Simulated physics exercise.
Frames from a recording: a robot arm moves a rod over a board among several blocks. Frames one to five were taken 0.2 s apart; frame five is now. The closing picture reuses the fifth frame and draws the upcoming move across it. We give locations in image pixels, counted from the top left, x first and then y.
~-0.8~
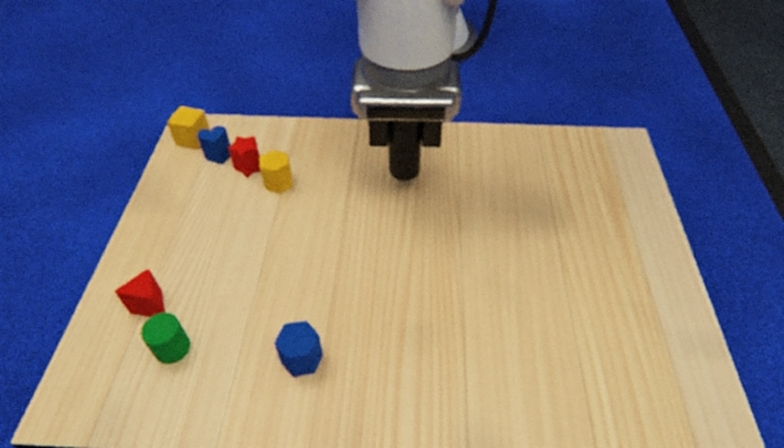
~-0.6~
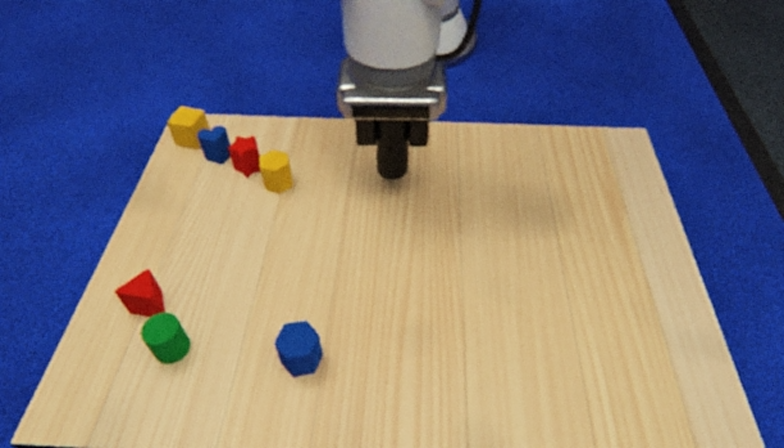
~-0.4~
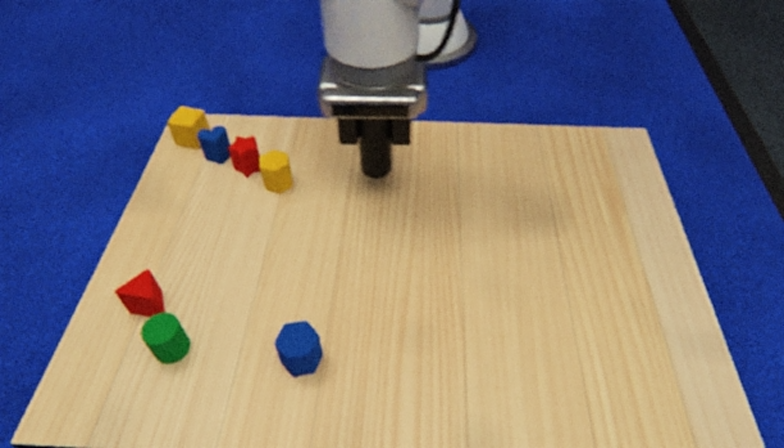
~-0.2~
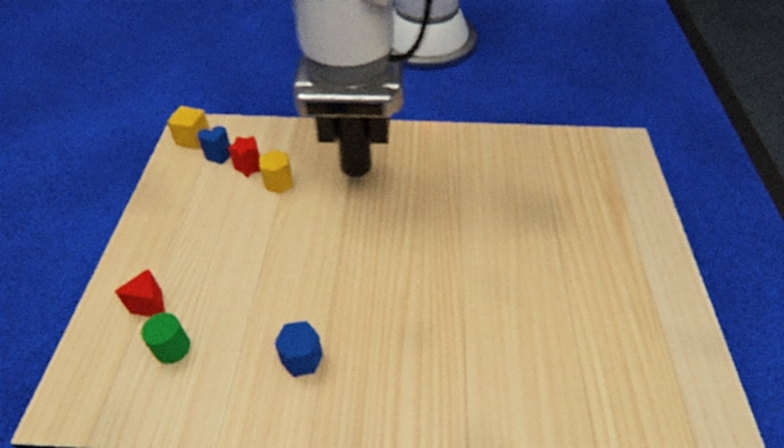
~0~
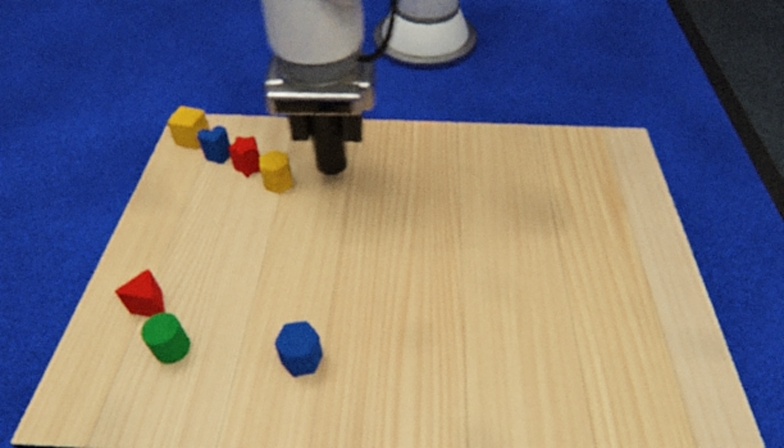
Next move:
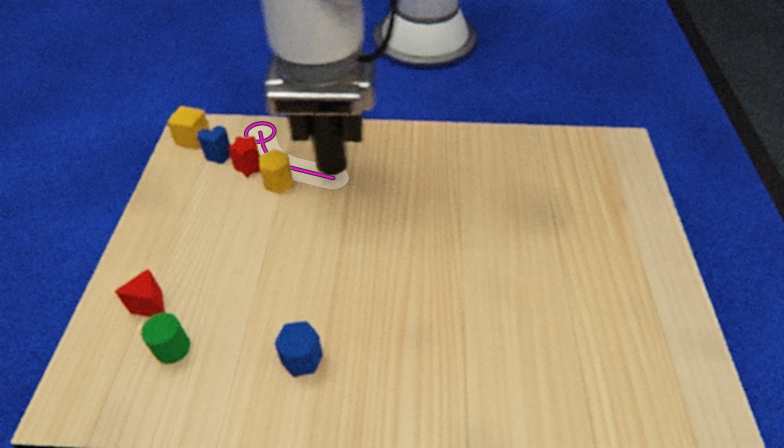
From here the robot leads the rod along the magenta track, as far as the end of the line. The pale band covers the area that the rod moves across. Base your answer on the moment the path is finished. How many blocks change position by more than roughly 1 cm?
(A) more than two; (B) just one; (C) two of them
Letter B.
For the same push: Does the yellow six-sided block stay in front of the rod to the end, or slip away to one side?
It comes off the rod's front.
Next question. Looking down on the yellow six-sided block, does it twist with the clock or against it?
Overhead view: Anti-clockwise.
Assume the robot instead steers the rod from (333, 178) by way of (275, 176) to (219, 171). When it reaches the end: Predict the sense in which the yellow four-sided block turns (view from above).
Spins clockwise.
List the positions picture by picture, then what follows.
The first frame shows rod tip (404, 170); block tops, blue heart block (212, 133); red star block (243, 144); yellow six-sided block (274, 160).
The second frame shows rod (393, 169); blocks unchanged.
The third frame shows rod (376, 168); blocks unchanged.
The fourth frame shows rod (356, 166); blocks unchanged.
The fifth frame shows rod (332, 165); blue heart block (212, 133); red star block (243, 144); yellow six-sided block (274, 160).
Path on the board, from (333, 178) via (298, 169) and (269, 155), ending at (260, 132).
What follows on the original path. One third of the way, rod (294, 156); yellow six-sided block (267, 160), turned 20° anticlockwise.
Two thirds of the way, rod (265, 141); red star block (240, 142), turned 25° anticlockwise; yellow six-sided block (261, 159), turned 55° anticlockwise.
At the end, rod (257, 119); blue heart block in place; red star block (239, 142), turned 25° anticlockwise; yellow six-sided block (261, 159), turned 55° anticlockwise.
